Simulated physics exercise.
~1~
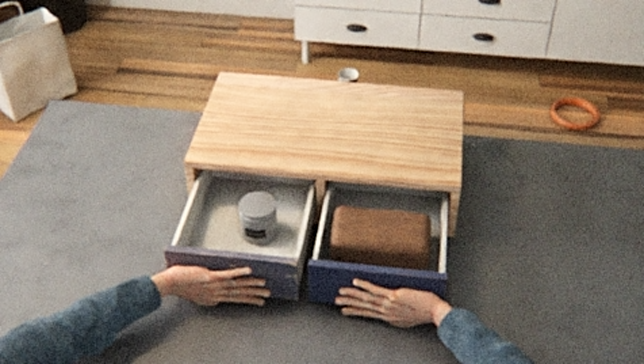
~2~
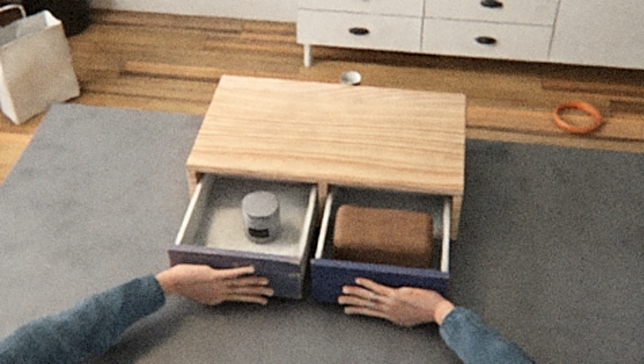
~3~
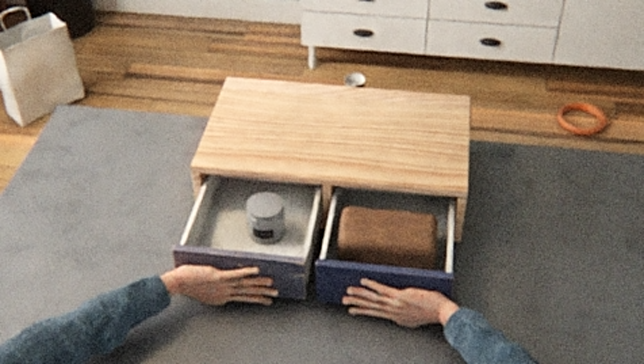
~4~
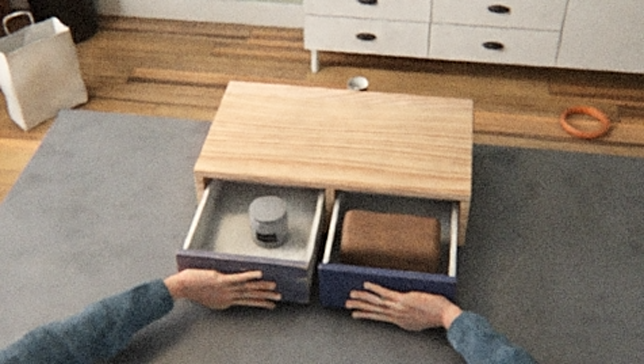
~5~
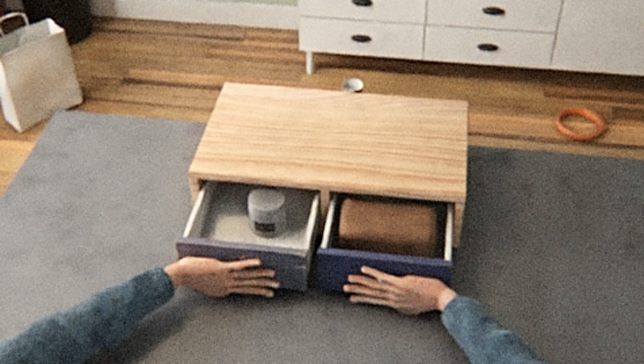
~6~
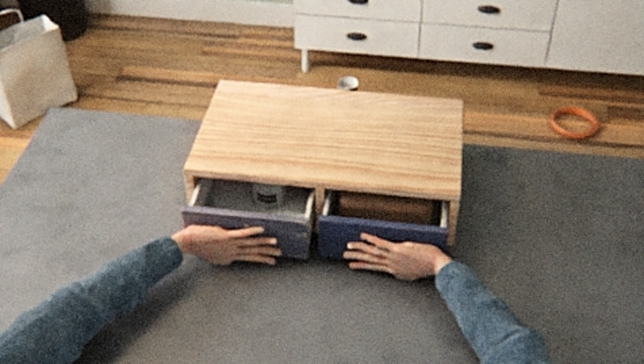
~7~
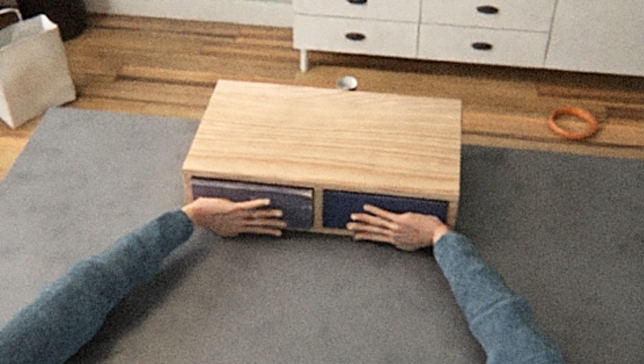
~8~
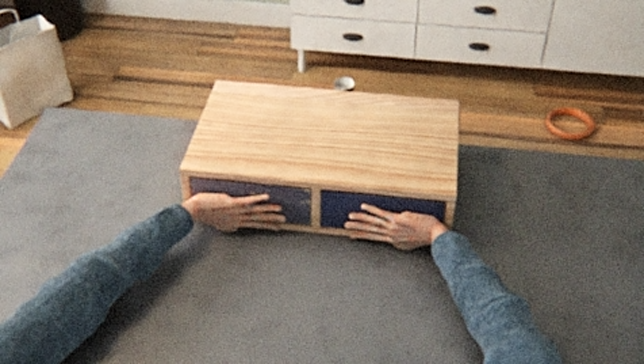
On a grey rug, two hands pushing a low wooden cabinet's open drawers, holding a jar and brown loaf, fully shut.
